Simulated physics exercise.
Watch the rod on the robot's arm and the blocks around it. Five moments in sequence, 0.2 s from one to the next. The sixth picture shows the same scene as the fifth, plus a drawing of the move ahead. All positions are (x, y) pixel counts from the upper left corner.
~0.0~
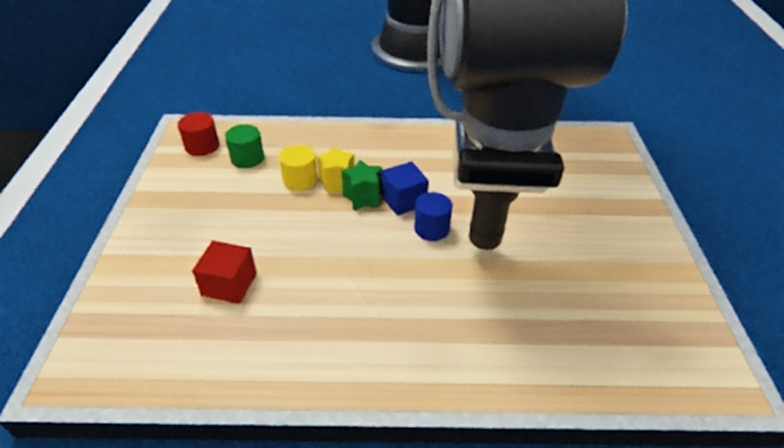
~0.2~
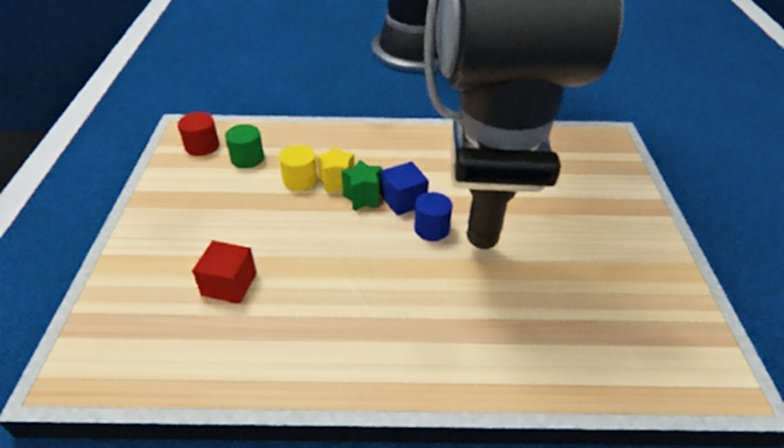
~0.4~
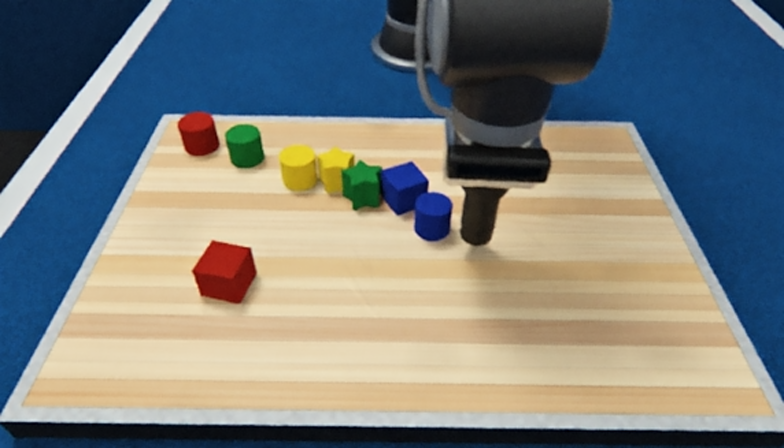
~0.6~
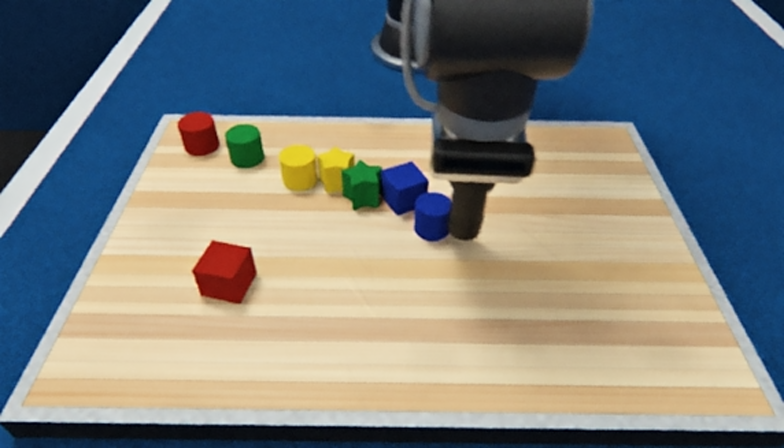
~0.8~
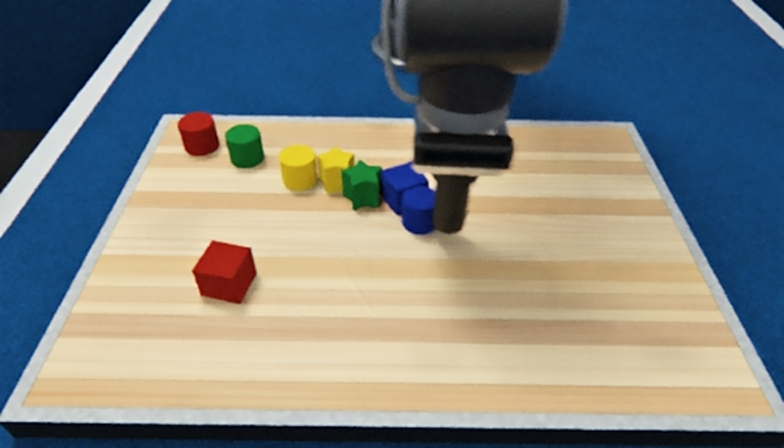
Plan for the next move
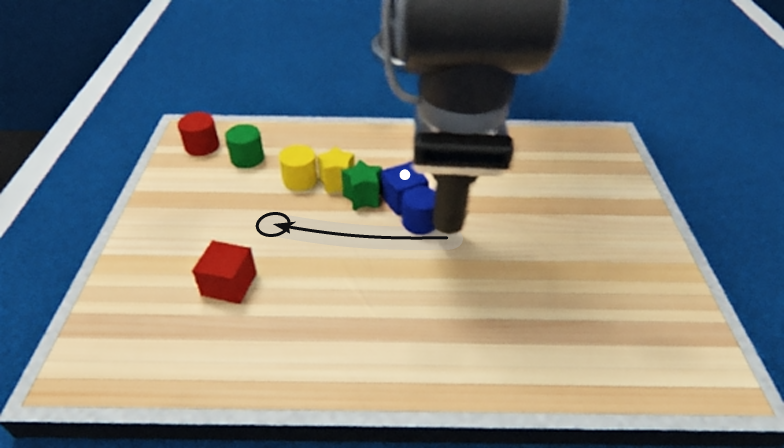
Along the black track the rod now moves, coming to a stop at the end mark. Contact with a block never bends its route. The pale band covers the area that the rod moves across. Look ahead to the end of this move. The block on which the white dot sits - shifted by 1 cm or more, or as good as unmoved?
The block on which the white dot sits will not stay where it is.
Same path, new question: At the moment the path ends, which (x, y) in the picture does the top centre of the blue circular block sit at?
It comes to (376, 188).
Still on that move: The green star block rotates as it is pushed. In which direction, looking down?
Counterclockwise rotation.
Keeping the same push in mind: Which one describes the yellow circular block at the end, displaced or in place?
Left where it is.
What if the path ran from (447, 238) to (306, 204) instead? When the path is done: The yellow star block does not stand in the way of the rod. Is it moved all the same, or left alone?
That block is going to get moved.
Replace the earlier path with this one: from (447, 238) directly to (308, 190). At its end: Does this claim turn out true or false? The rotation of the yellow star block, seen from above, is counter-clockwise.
That claim is true.
Drawn move, from (447, 238) by way of (358, 236) to (273, 224); the dot is on the blue square.
What follows on the original path. One third of the way, rod (388, 223); green star block (361, 170), turned 15° anticlockwise; blue square (398, 166), turned 25° clockwise; blue circular block (382, 189).
Two thirds of the way, rod (327, 219); green star block (361, 169), turned 20° anticlockwise; blue square (399, 165), turned 25° clockwise; blue circular block (376, 188).
At the end, rod (270, 210); yellow circular block still; green star block (361, 169), turned 20° anticlockwise; blue square (399, 165), turned 25° clockwise; blue circular block (376, 188).
